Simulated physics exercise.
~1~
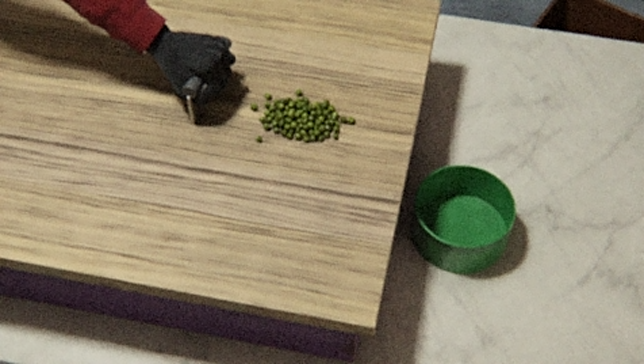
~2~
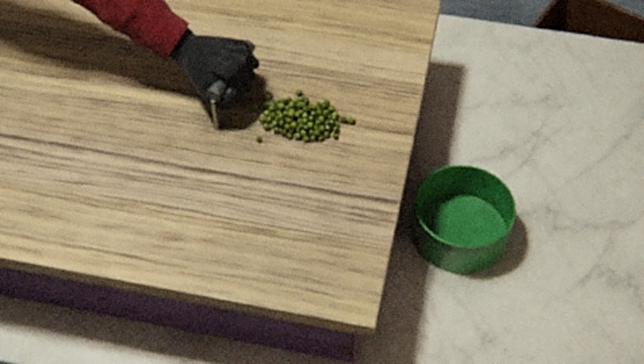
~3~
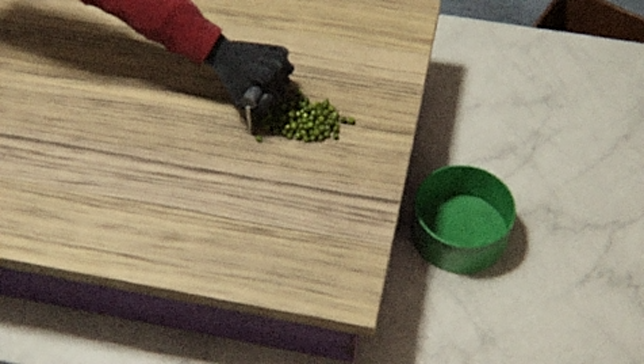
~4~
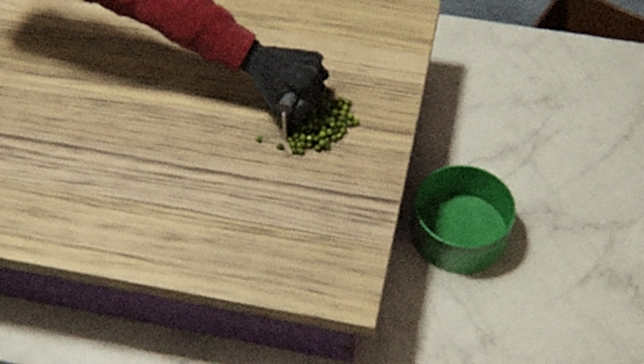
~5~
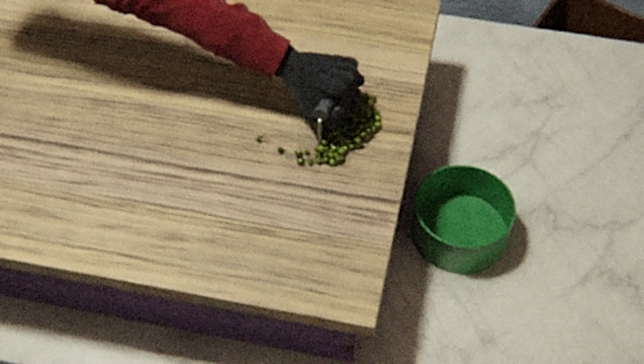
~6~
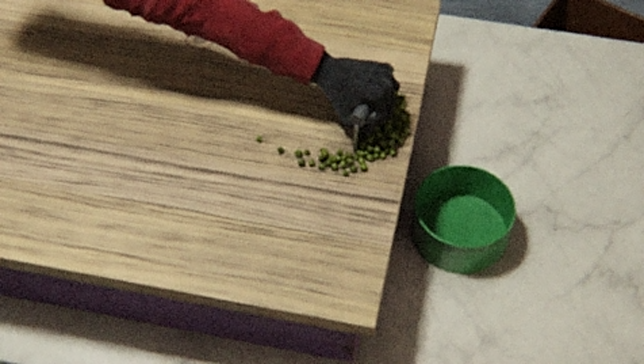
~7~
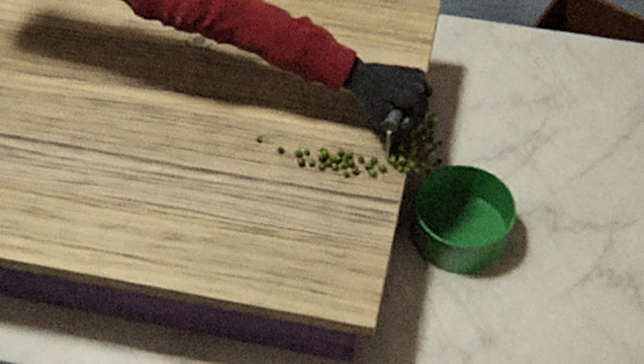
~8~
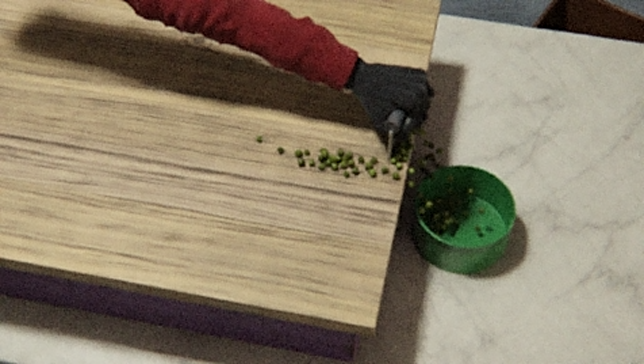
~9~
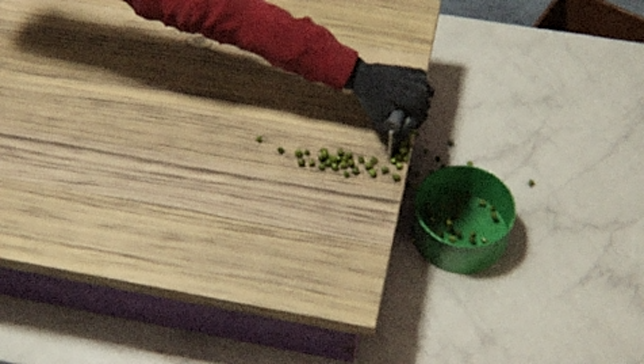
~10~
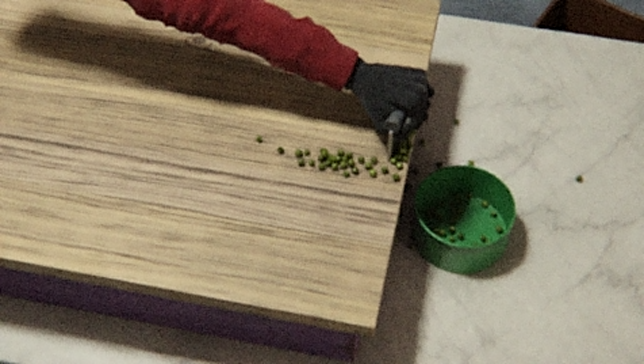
We see a gloved hand in a red sleeve push a pile of small green olives rightward across a wooden board with a scraper, stopping at the edge; some drop into a green pot, others miss it, and many remain on the board.
